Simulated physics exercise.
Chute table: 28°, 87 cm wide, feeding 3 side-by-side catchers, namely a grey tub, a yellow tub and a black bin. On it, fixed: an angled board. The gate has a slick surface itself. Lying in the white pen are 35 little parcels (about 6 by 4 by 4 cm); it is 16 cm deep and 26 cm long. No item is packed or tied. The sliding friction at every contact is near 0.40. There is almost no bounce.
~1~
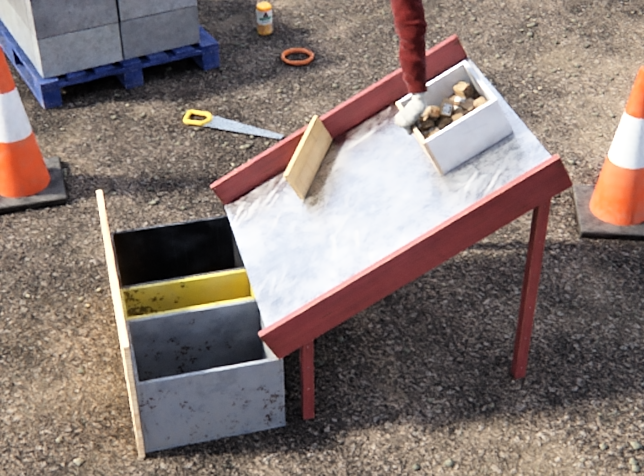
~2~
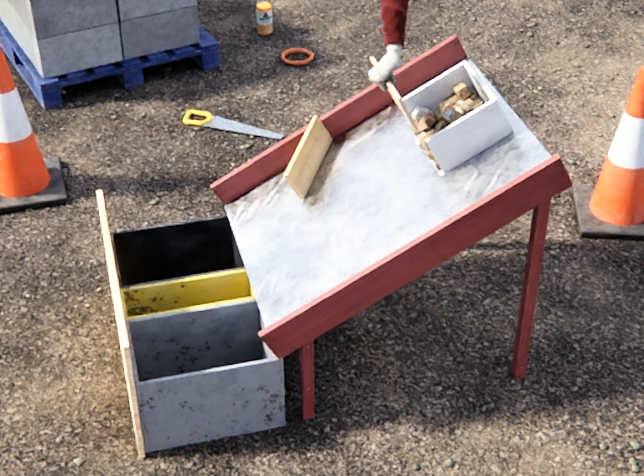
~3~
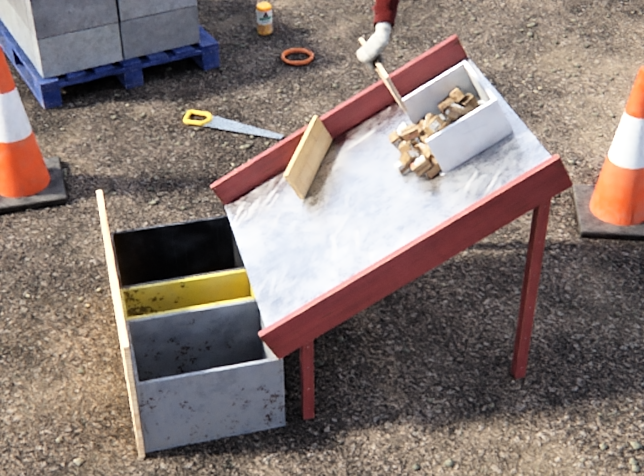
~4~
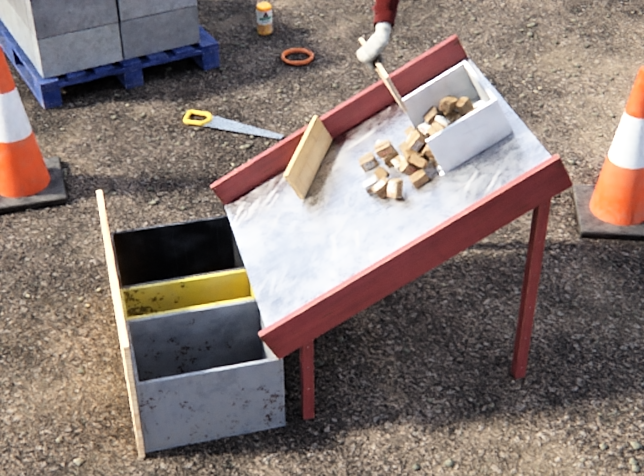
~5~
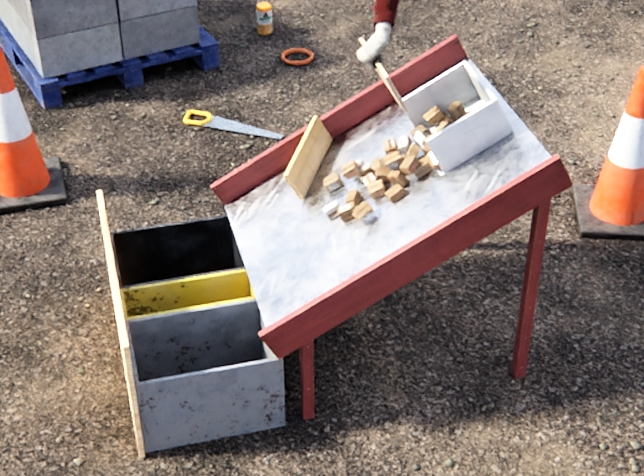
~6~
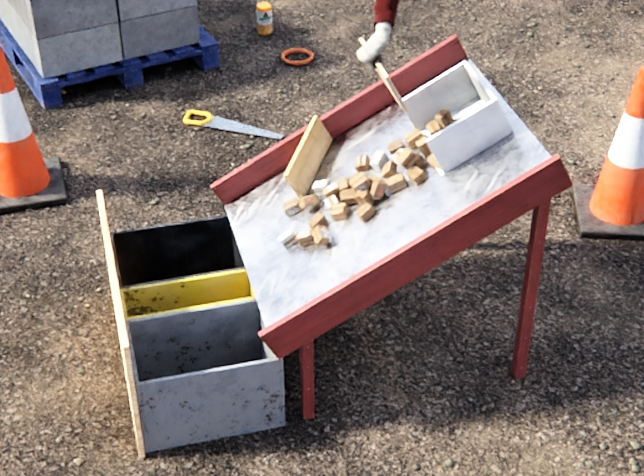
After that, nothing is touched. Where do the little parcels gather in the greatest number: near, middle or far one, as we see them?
The one in between, the yellow tub.
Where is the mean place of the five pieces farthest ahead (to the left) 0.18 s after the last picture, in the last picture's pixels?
They're centred near (240, 262).
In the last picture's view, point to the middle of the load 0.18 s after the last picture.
The middle of the load sits near (329, 211).
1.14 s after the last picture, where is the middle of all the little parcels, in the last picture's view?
(170, 347).
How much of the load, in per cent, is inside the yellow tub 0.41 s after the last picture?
Around 15 per cent at that point.
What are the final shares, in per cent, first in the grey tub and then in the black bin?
Estimate: 5 % then 35 %.
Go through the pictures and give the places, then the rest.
In the first picture (each is followed by its nearest rim corner in this view), white pen, (493, 100); grey tub, (139, 383); none out.
White pen, (493, 100), in the second picture.
White pen, (493, 100); 10 out, the lowest parcel at (404, 166), in the third picture.
White pen, (493, 100); 17 out, the lowest parcel at (372, 186), in the fourth picture.
White pen, (493, 100); 22 out, the lowest parcel at (333, 210), in the fifth picture.
White pen, (493, 100); grey tub, (139, 383); 28 out, the lowest parcel at (288, 238), in the sixth picture.
Then, 0.18 s after the last picture, 2 still in the white pen, 1 in the yellow tub, 30 on the slope and 2 in the air.
Then, 0.41 s after the last picture, 6 in the yellow tub, 2 in the black bin, 19 on the slope and 8 in the air.
Then, 0.73 s after the last picture, 1 in the grey tub, 16 in the yellow tub, 9 in the black bin, 6 on the slope and 3 in the air.
When it is over (1.14 s after the last picture), 1 in the grey tub, 22 in the yellow tub and 12 in the black bin.
